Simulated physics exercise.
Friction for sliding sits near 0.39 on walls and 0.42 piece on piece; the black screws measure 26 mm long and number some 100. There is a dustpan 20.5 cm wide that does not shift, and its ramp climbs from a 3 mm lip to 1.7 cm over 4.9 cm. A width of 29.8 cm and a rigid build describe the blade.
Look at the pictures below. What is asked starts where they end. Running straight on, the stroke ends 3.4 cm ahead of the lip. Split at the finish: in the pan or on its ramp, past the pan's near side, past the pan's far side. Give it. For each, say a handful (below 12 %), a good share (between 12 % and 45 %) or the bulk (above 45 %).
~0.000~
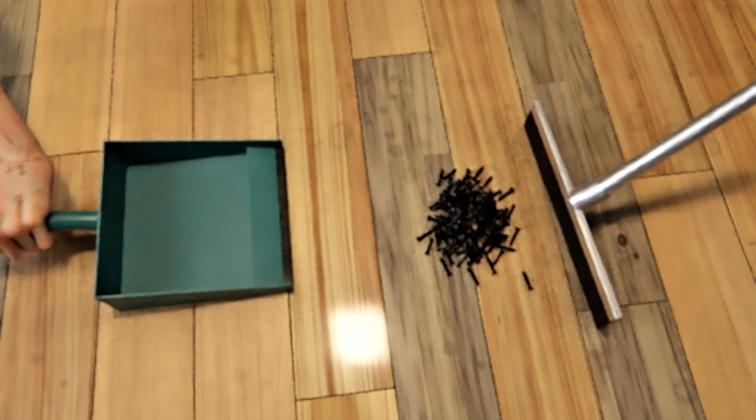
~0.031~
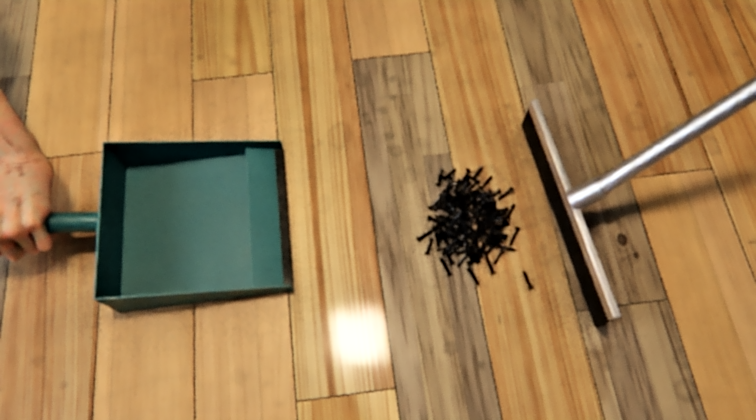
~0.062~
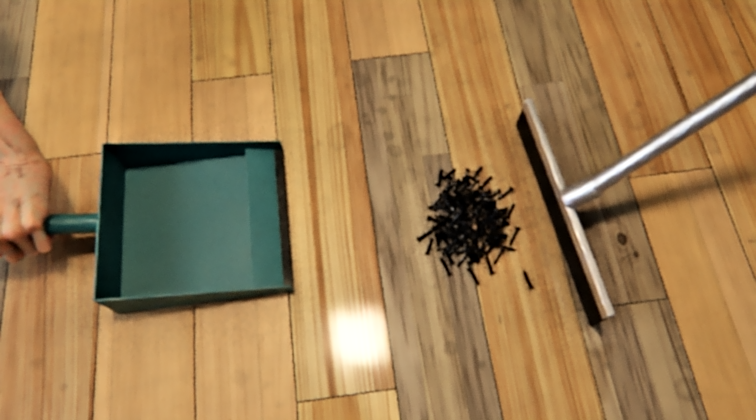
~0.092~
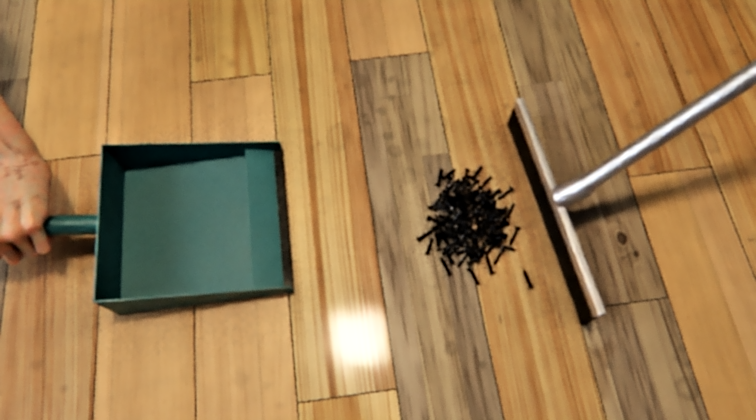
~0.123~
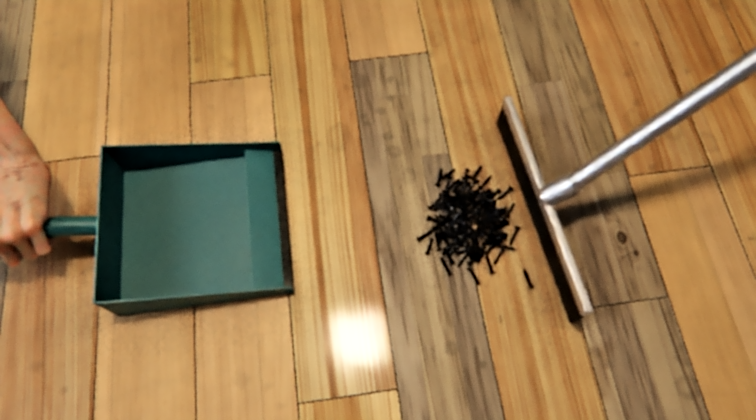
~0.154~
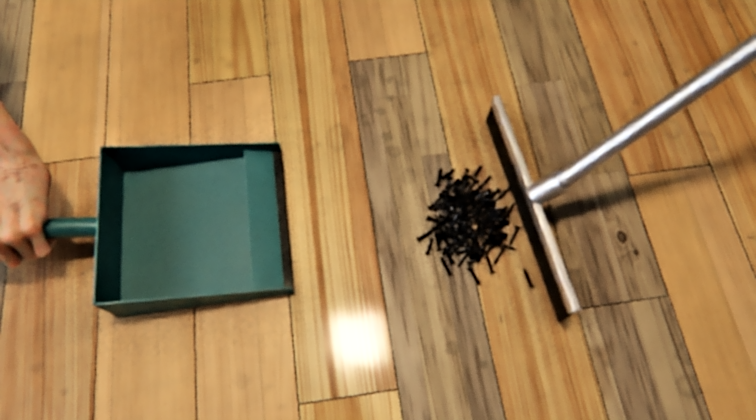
One by one: Pan: Low, near side: Low, far side: Low.
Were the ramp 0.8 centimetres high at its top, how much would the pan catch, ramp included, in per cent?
Then about 5 per cent.
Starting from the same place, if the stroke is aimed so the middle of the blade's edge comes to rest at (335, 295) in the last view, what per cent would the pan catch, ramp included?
Roughly 5 %.
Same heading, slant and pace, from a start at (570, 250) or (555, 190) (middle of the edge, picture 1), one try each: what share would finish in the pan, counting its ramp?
The two tries give some 5 % and some 0 %.
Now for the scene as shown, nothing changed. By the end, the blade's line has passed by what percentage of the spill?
Something like 0 per cent, roughly.
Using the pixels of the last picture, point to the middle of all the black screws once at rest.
Near (305, 220).
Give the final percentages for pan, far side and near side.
In per cent: Pan 0; near side 5; far side 0.
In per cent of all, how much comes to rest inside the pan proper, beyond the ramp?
Roughly 0 in a hundred.
After 0.43 s, middle of the blade 18 cm from the lip; 0 % over the lip, far side 0 %, near side 5 %.
After 0.61 s, middle of the blade 10 cm from the lip; 0 % over the lip, far side 0 %, near side 5 %.
After 0.91 s, middle of the blade 5 cm from the lip; 5 % over the lip, far side 0 %, near side 5 %.
At rest (1.2 s), pan 0 %, near side 5 %, far side 0 %, in front of the lip or behind the blade 95 %.
